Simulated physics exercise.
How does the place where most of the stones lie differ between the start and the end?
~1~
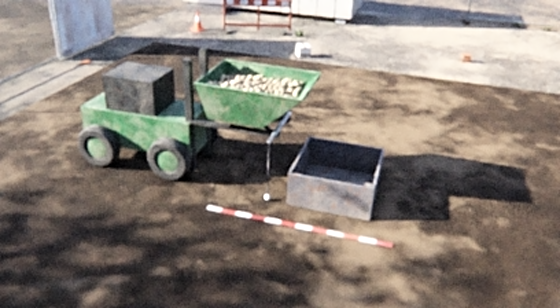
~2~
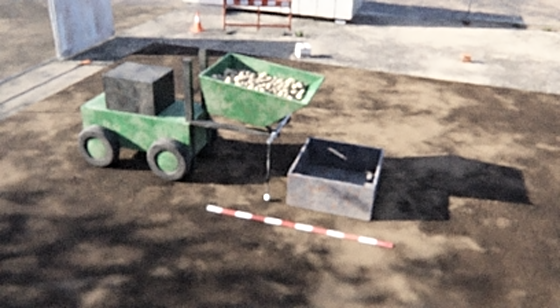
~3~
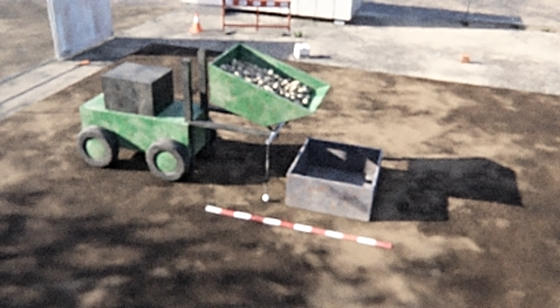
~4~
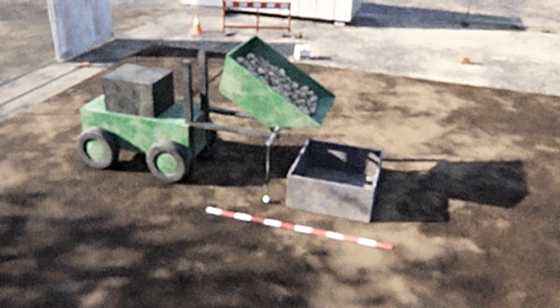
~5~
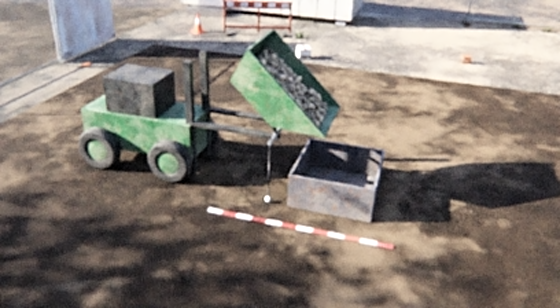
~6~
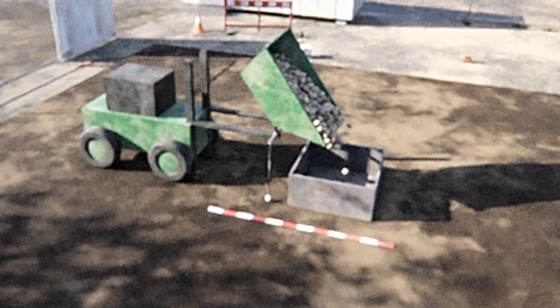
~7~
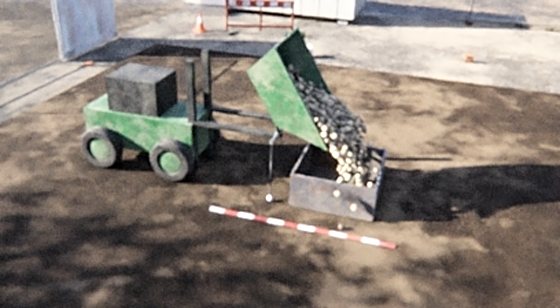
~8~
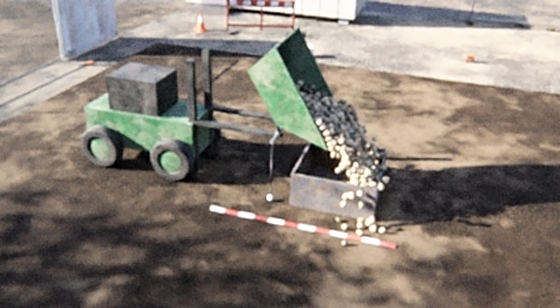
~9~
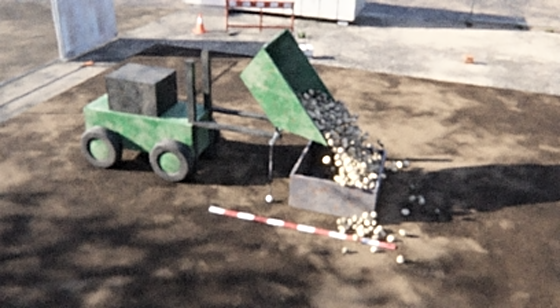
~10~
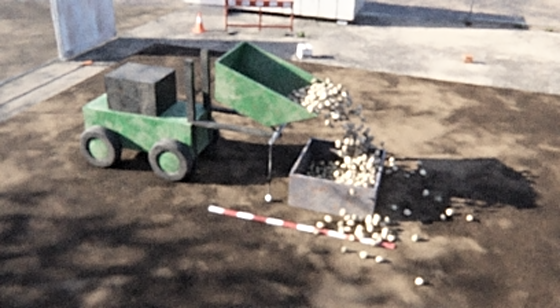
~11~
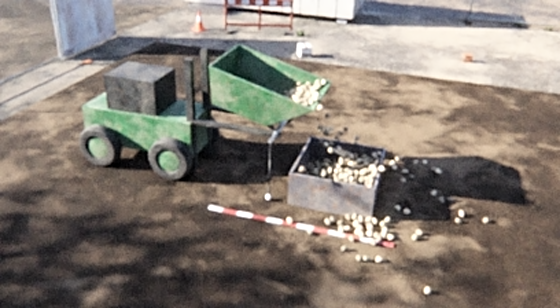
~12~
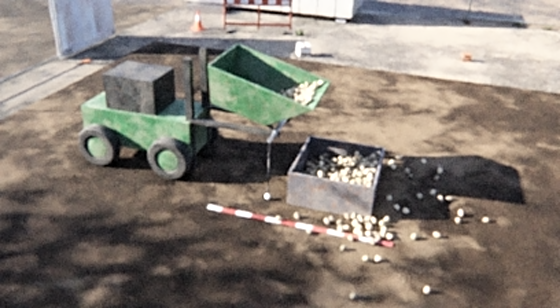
At the start the stones are all heaped in the raised green skip. By the end most of them lie lower and to the right in the grey bin, with some scattered on the ground and a few still in the skip.
